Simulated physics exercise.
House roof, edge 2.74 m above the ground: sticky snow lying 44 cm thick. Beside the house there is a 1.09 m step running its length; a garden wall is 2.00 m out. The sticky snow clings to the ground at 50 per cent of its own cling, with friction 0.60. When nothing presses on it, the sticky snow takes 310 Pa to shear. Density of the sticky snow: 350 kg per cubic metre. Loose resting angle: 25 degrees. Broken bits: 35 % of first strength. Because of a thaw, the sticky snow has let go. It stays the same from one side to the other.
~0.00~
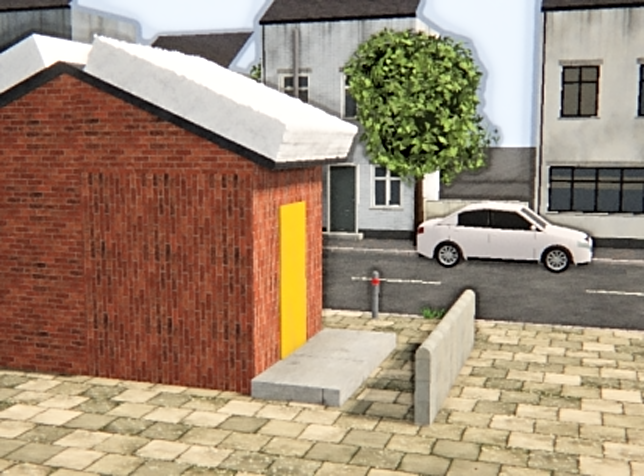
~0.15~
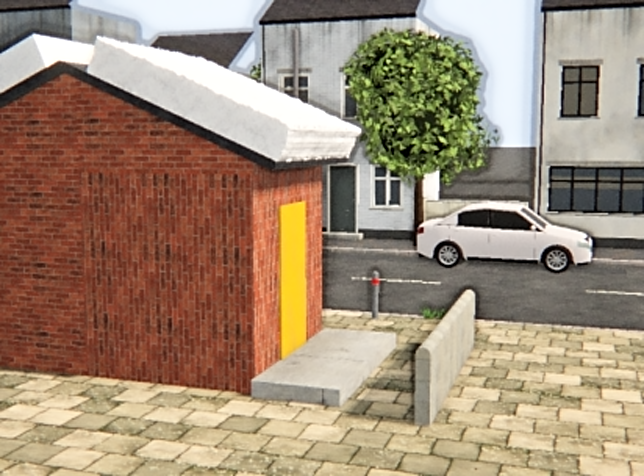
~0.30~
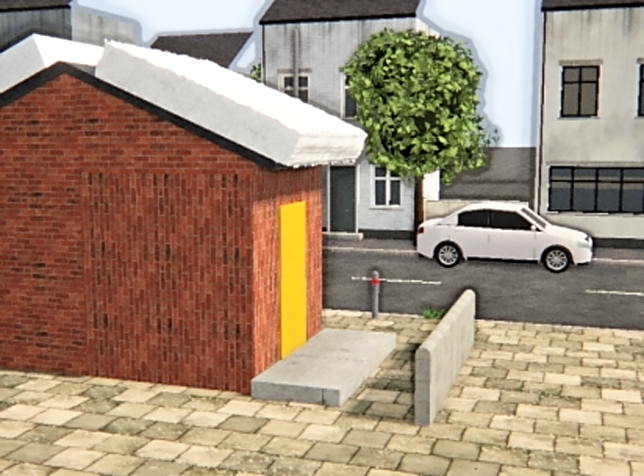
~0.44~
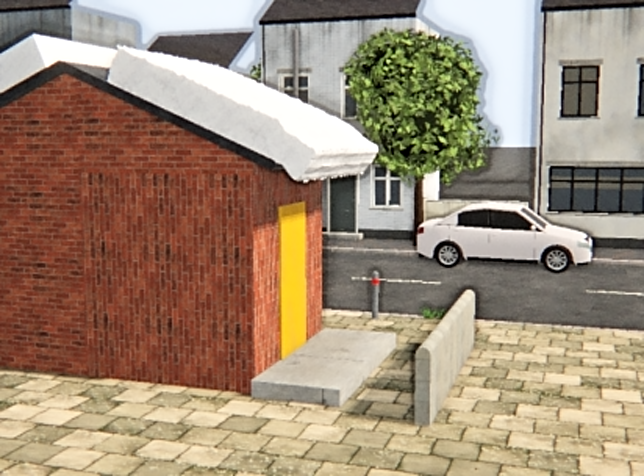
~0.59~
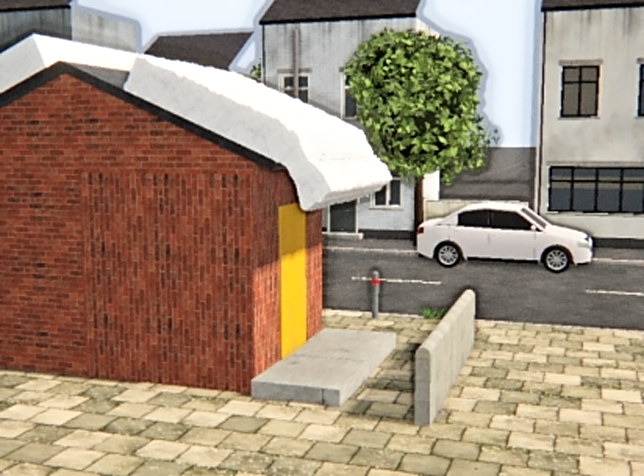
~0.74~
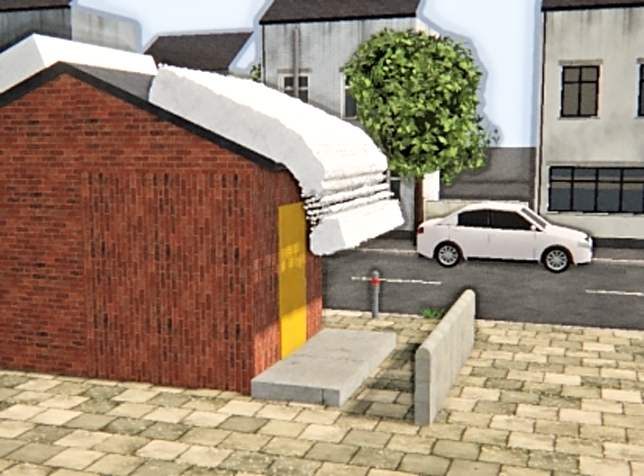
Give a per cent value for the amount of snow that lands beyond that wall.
Roughly 36 percent.
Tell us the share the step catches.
I'd estimate close to 16 %.
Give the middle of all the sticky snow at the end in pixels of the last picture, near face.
Around (454, 400).
After 1.15 s, 48 % is still on the roof and 0 % is past the low wall.
After 1.63 s, none is still on the roof and 24 % is past the low wall.
After 2.12 s, none is still on the roof and 36 % is past the low wall.
After 2.60 s, none is still on the roof and 36 % is past the low wall.
After 2.90 s, none is still on the roof and 36 % is past the low wall.
